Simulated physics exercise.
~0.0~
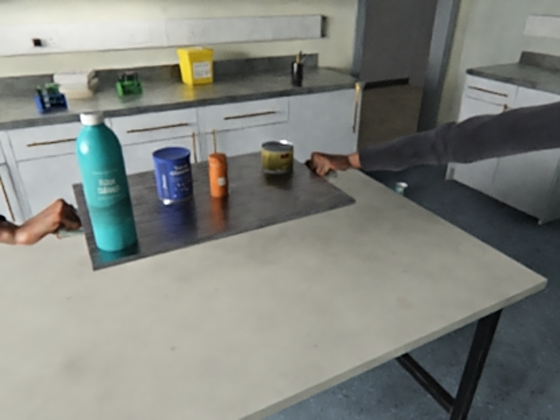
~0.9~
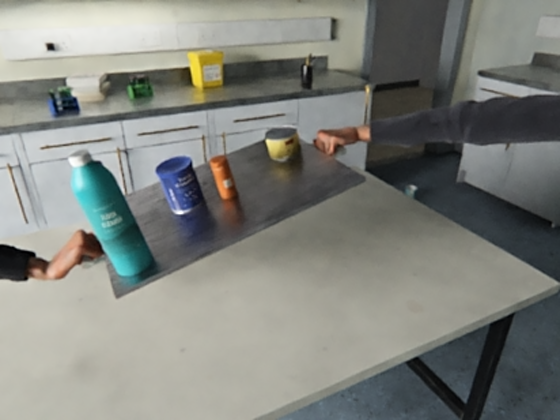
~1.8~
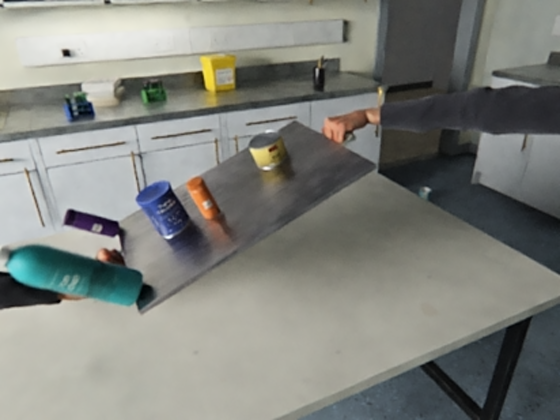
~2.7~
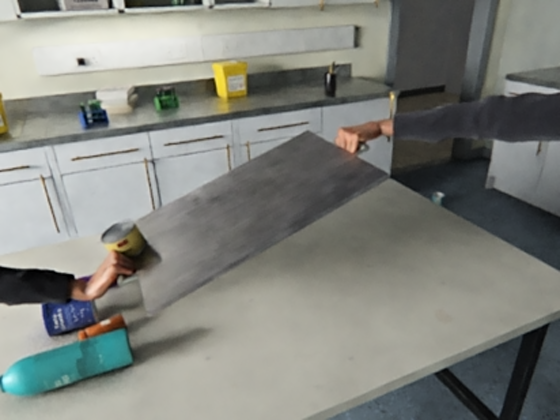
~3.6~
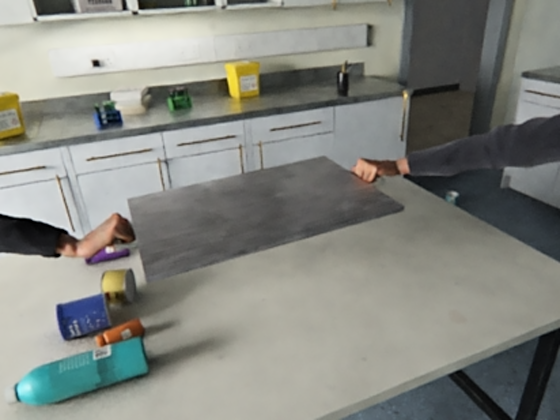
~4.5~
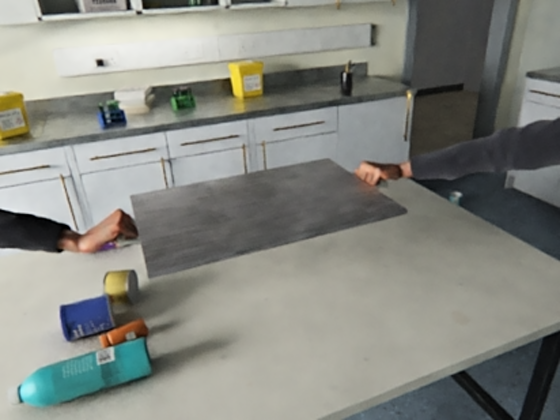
In a room with pale cabinets and a grey counter along the back wall, seen from across a light table, two hands hold a flat, dark grey rimless tray. On it, from left to right, stand a turquoise bottle, a blue tin, an orange shaker and a yellow tub. The left side dips, and the bottle leans, then topples off that edge along with a purple shaker. The blue tin and orange shaker follow, then the yellow tub. The hands level the empty tray, leaving all five items at the left of the table, the yellow tub beside the fallen others.
